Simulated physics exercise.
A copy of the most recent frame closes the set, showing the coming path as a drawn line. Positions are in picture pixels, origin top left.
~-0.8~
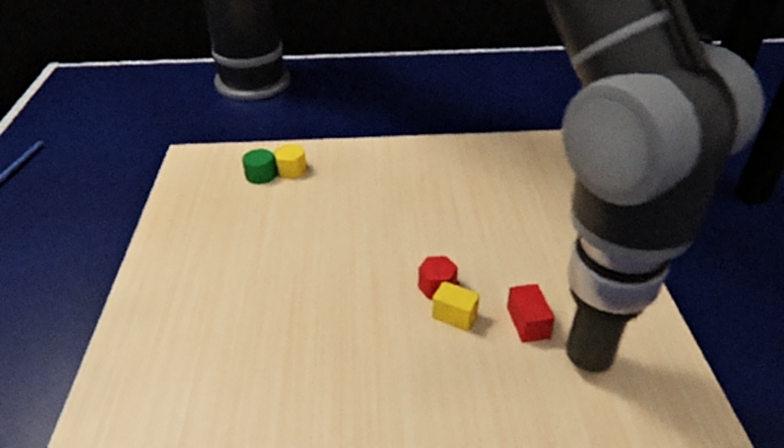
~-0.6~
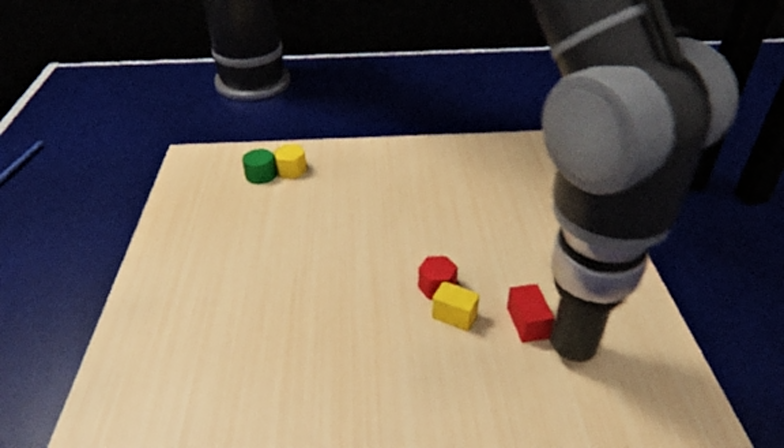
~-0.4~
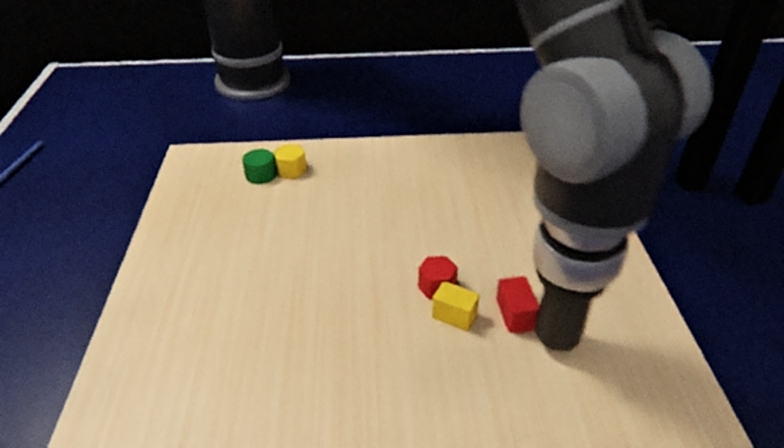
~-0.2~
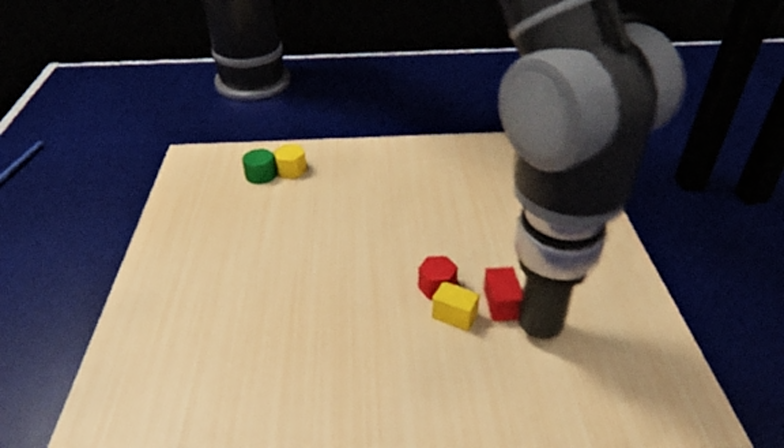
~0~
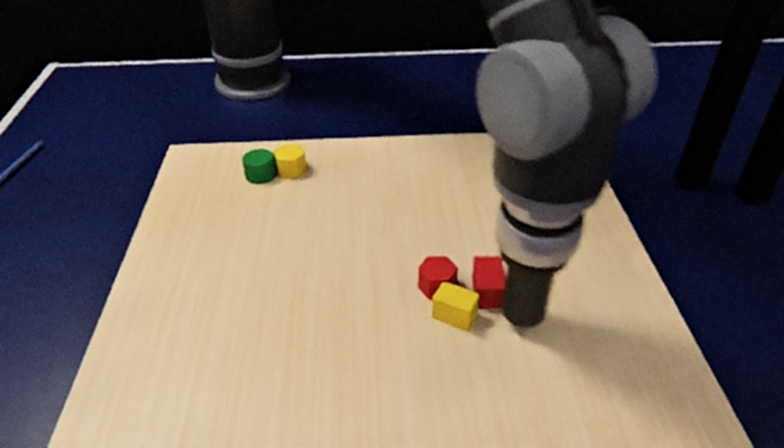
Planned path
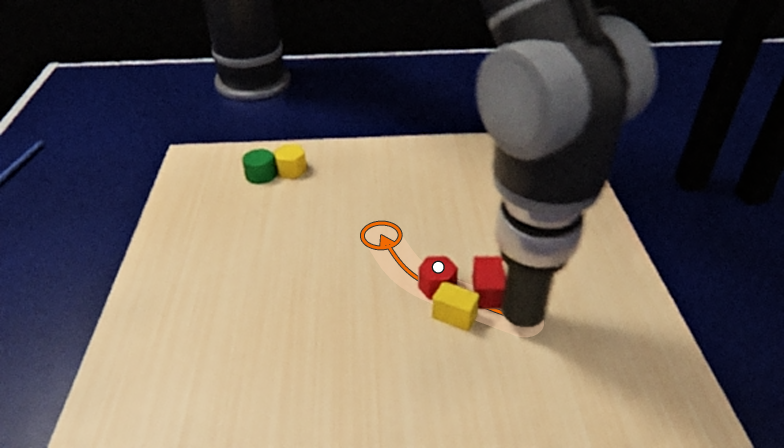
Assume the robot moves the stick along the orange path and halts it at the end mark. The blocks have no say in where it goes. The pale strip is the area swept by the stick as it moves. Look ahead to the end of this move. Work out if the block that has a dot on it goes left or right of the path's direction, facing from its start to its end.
The answer is left.
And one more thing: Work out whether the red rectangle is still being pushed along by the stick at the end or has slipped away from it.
Once the path is finished, the red rectangle lies beside or behind the stick.
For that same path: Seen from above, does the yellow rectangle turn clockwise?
The answer is no.
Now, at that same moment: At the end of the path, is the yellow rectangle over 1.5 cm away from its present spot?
Yes
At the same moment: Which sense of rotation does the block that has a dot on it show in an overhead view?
Verdict: Counterclockwise.
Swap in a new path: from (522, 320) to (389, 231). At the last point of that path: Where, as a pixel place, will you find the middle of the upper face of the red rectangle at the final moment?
I think it will end close to (450, 221).
Drawn move, from (522, 320) through (460, 297) and (408, 271) to (381, 235); the dot is on the red hexagon.
The first path, step by step. One third of the way, stick at (460, 288); red hexagon at (426, 262), turned 40° anticlockwise; yellow rectangle at (428, 295), turned 60° anticlockwise; red rectangle at (465, 252), turned 85° clockwise.
Two thirds of the way, stick at (408, 262); red hexagon at (373, 242), turned 75° anticlockwise; yellow rectangle at (420, 295), turned 85° anticlockwise; red rectangle at (462, 248), turned 110° clockwise.
At the end, stick at (381, 226); red hexagon at (352, 234), turned 110° anticlockwise; yellow rectangle at (420, 295), turned 85° anticlockwise; red rectangle at (462, 248), turned 110° clockwise.
